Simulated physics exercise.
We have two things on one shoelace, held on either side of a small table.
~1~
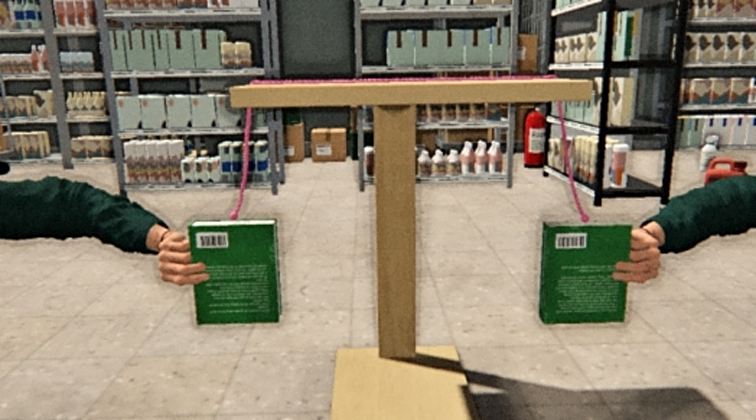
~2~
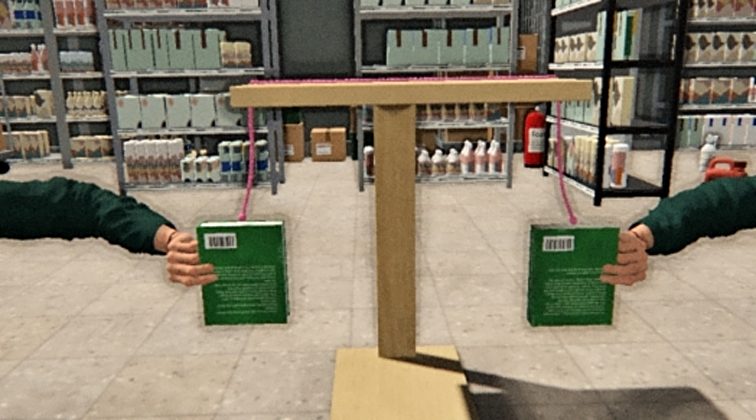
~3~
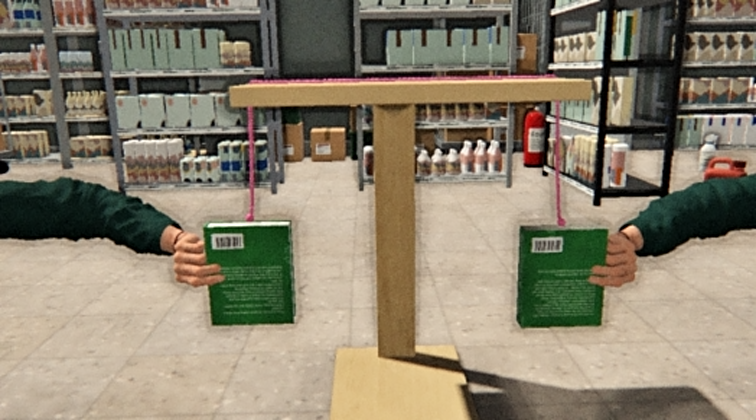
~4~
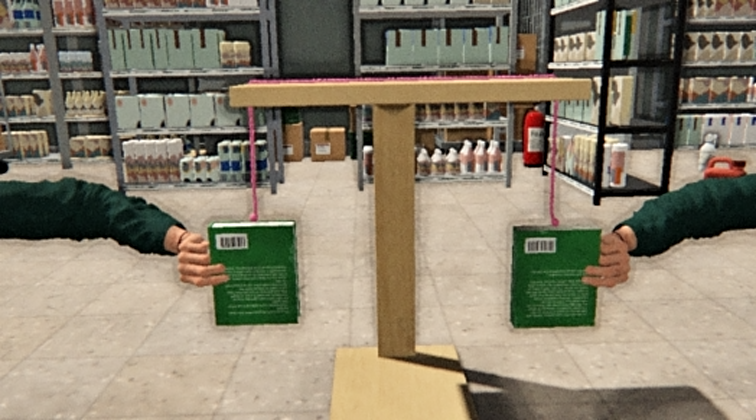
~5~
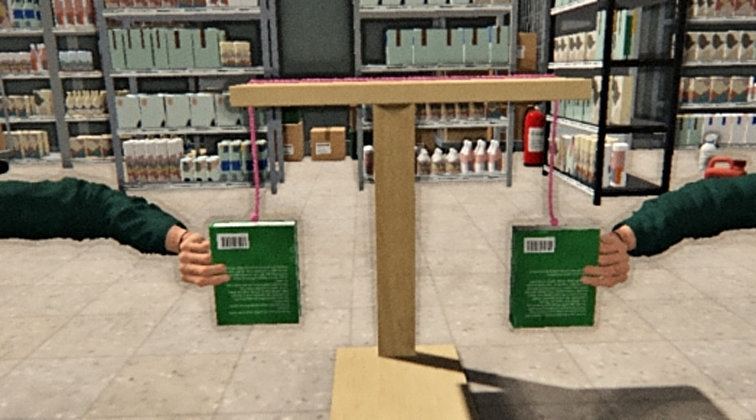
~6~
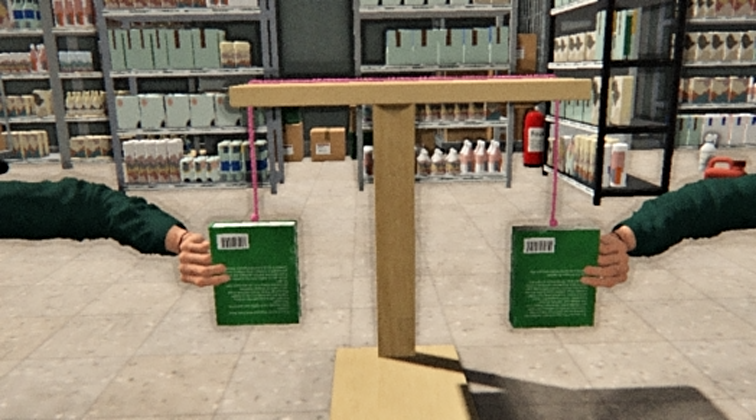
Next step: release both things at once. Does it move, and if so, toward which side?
No, no motion.
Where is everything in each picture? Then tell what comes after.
The first frame shows left book (237, 272); right book (584, 272); shoelace over the top (411, 81).
The second frame shows left book (245, 273); right book (572, 275).
The third frame shows left book (251, 273); right book (561, 276).
The fourth frame shows left book (255, 273); right book (554, 277).
The fifth frame shows left book (257, 273); right book (553, 276).
The sixth frame shows left book (257, 273); right book (553, 277); shoelace over the top (410, 80).
Then, 0.48 s after the last picture, left book hanging as before near (264, 274); right book hanging as before near (545, 280).
Then, 1.28 s after the last picture, left book hanging as before near (257, 274); right book hanging as before near (553, 280).
At rest, left book hanging as before near (266, 274); right book hanging as before near (543, 280). The shoelace stays as it is.
